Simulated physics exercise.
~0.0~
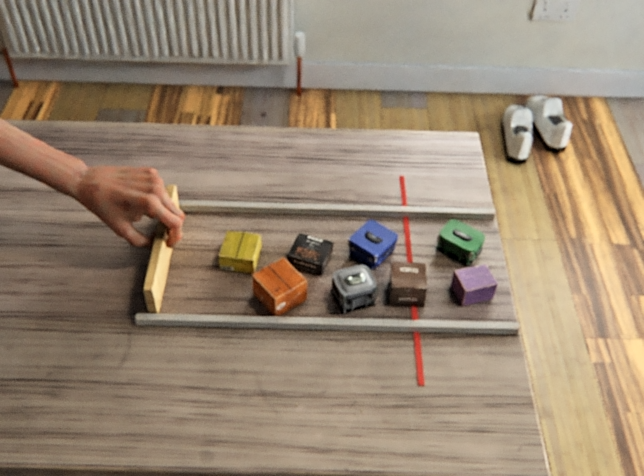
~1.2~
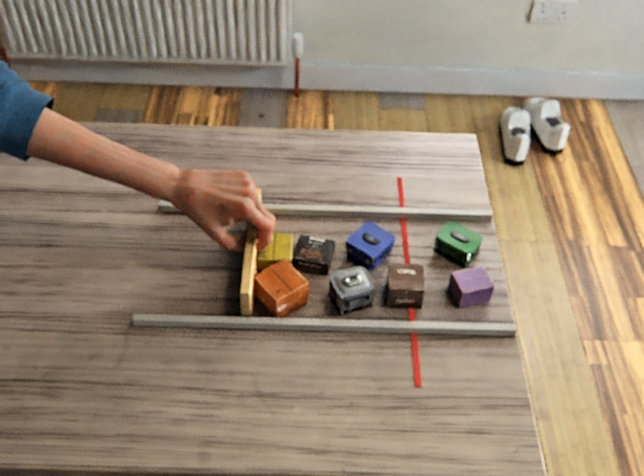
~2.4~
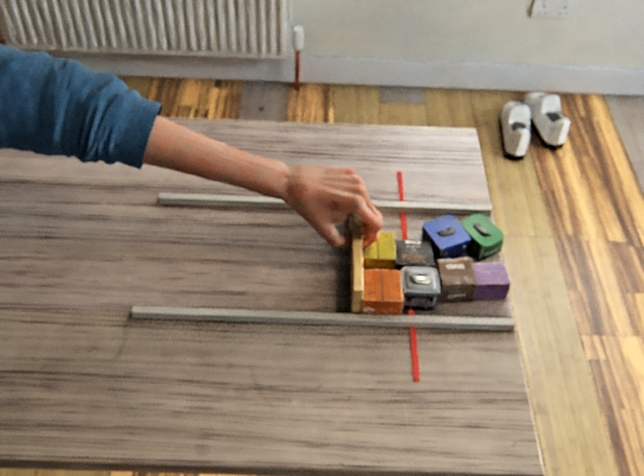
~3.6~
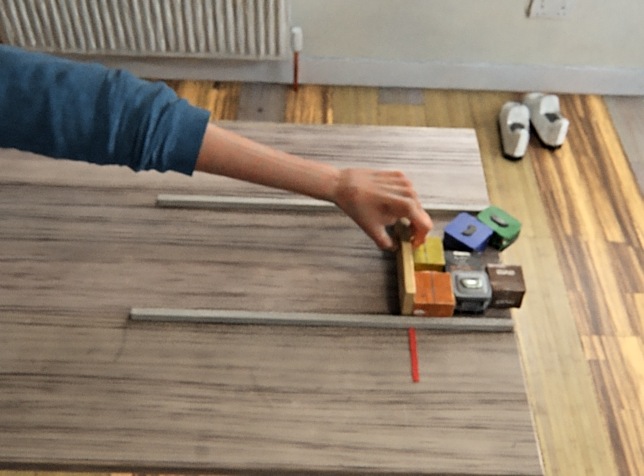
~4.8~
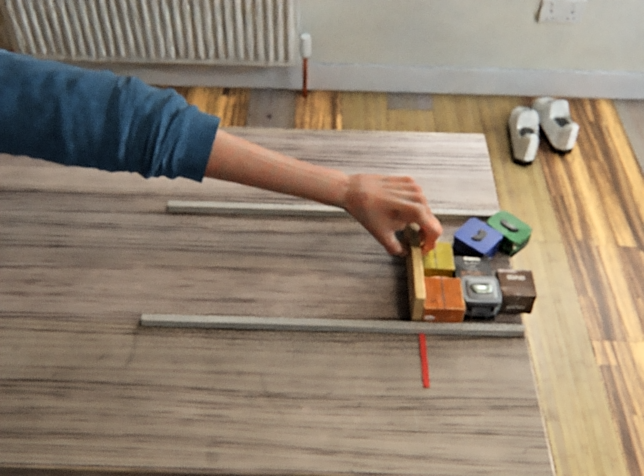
At first, a hand holds an upright wooden board at the left end of a lane between two pale rails on a table, with eight small colored blocks and cases spread out toward the right. The hand slides the board right, reaching the yellow and orange boxes and nudging the black one. It keeps pushing, packing the whole group together and carrying it toward the table's right edge. The board then reaches the red tape, and the purple block is gone from the tabletop. Finally the board stops, with the green case and brown box perched at the edge.
